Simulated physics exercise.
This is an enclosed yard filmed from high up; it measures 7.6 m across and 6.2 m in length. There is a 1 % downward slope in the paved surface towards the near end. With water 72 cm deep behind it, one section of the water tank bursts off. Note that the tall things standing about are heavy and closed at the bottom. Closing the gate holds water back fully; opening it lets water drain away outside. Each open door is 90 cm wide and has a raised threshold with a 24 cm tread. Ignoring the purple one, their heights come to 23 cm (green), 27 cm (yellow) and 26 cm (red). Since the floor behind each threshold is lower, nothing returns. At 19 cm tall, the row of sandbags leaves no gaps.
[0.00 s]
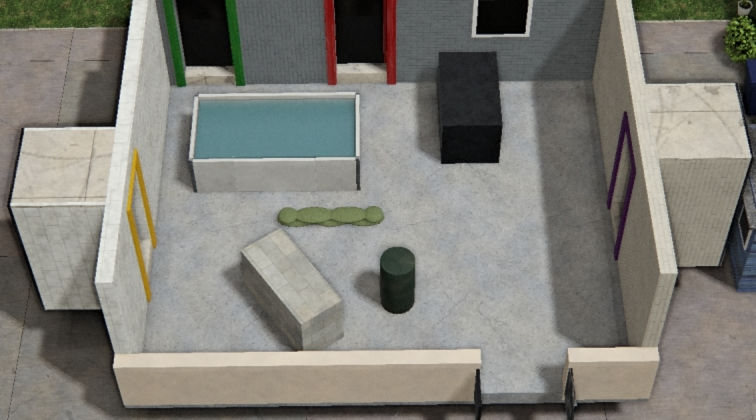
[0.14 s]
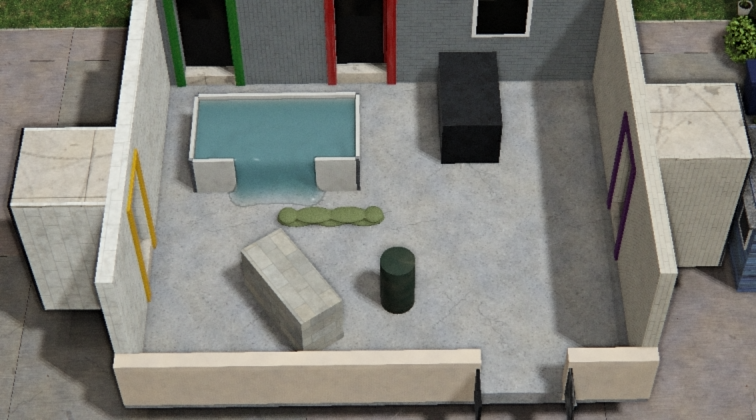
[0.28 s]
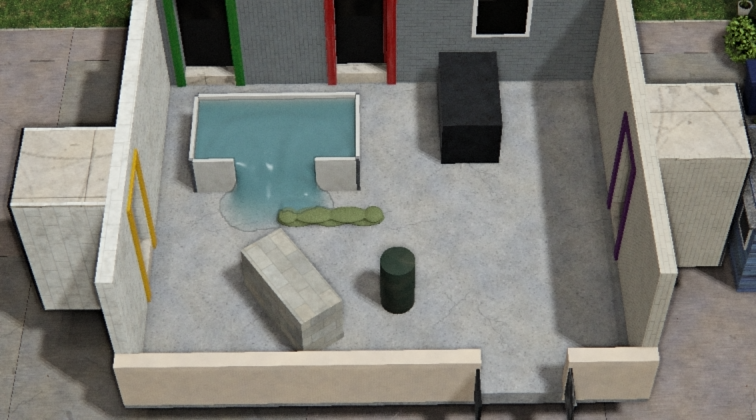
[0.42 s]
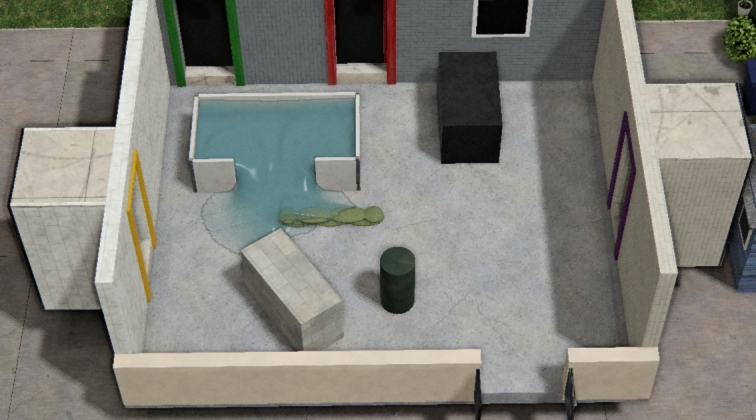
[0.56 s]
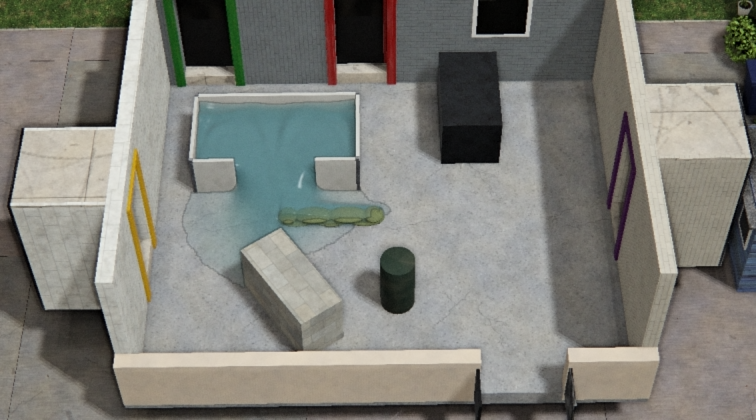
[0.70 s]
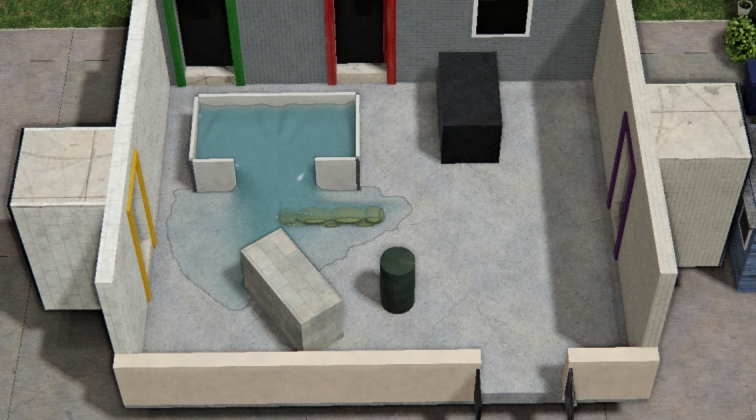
The clip opens on a walled yard with still water in a raised tank, near a low green row, a pale block and a dark cylinder. Part of the tank's front wall disappears and water pours through the gap. It spreads across the paving, surrounding the green row and passing the block's left side.
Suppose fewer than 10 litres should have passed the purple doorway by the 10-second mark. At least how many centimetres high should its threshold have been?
I would say at least 10.5 cm.
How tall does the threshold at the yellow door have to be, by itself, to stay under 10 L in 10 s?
At yellow, about 19 cm.
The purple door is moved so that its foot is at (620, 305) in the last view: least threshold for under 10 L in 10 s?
12.5 cm.
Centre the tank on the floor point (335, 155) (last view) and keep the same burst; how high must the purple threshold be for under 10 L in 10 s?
It must be around 8.0 cm tall.
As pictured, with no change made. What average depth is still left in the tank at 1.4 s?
Averaged depth comes out at about 41 cm.
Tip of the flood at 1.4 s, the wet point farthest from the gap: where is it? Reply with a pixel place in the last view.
Front tip: Approx. (140, 384) px.
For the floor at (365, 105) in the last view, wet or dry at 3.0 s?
At that moment it's not yet touched.
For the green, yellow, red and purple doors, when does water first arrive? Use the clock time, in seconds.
Door green: 5.5 seconds; door yellow: 1.0 seconds; door red: 5.5 seconds; door purple: 3.0 seconds.
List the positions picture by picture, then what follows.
In the first frame, still water, 72 cm deep, in the water tank at (276, 129); the purple door at (621, 193) is dry.
In the second frame, water pours out at (276, 180) and has run 0.3 m, to (241, 203); about 6 cm deep outside, 72 cm at the back.
In the third frame, the gap is at (276, 181), the front 0.8 m out at (243, 226); the back of the water tank holds 66 cm.
In the fourth frame, the front is at a hidden place, 1.3 m from the gap at (276, 181); 2.1 m2 of floor is wet, 61 cm left at the back.
In the fifth frame, water pours out at (276, 180) and has run 1.9 m, to (243, 282); about 7 cm deep outside, 59 cm at the back.
In the sixth frame, the gap is at (276, 180), the front 2.3 m out at (231, 304); the back of the water tank holds 54 cm; the purple door at (621, 193), 5.7 m from the gap, is still 3.5 m from the nearest water.
After 1.4 s water covers 30 % of the floor, deepest (42 cm) near (287, 206); it has not reached the purple door.
After 3.0 s water covers 55 % of the floor, deepest (34 cm) near (293, 352); it has not reached the purple door.
After 10.0 s water covers 95 % of the floor, deepest (13 cm) near (152, 383); 6 cm at the purple door, 0 litres in over its 20 cm threshold.
At the purple door as built, the water arrived by 3.1 s and peaked near 17 cm at 6.2 s.
Run again over the same 10 s with other heights there, 14 litres in over 9.5 cm, 5 litres over 13 cm. The limit of 10 litres is kept from about 10.5 cm up.
